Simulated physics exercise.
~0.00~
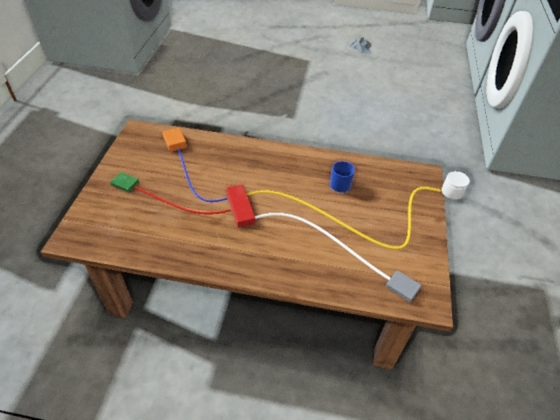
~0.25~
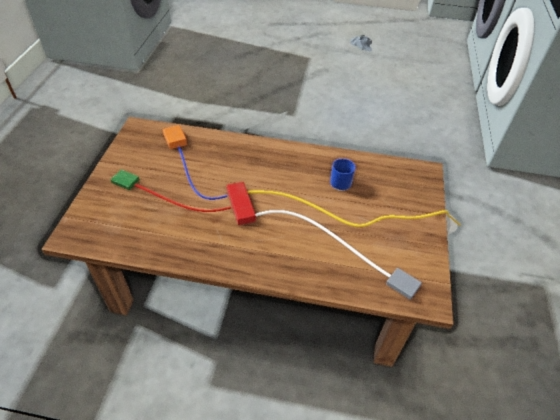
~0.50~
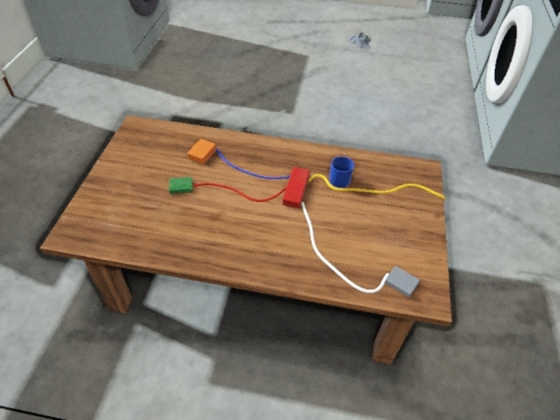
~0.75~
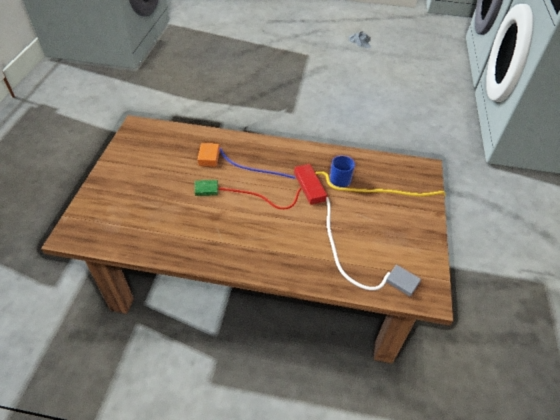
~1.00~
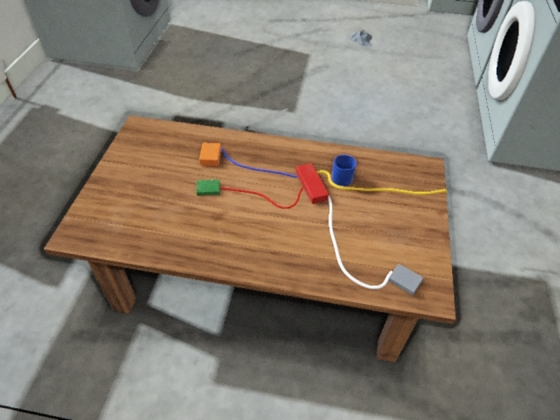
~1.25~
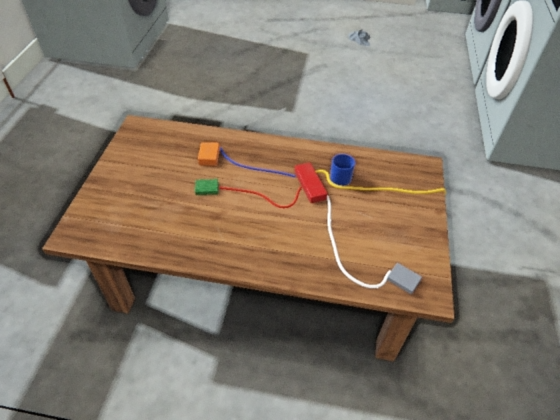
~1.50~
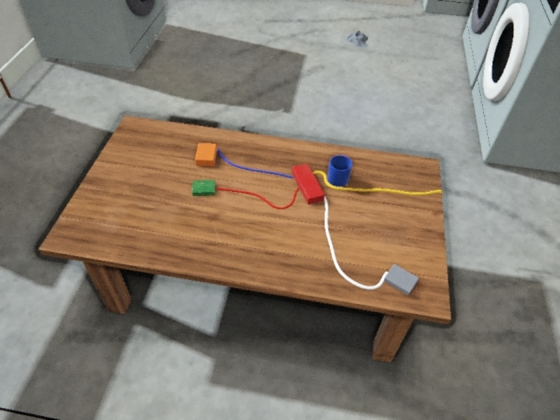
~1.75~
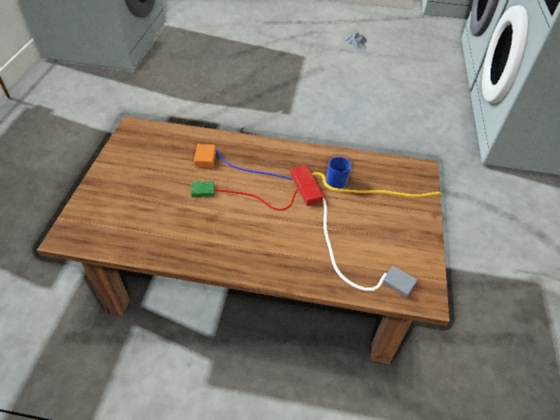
White speaker dropping off a wooden table's right edge, its yellow cable pulling the red strip, orange phone and green drive rightward.
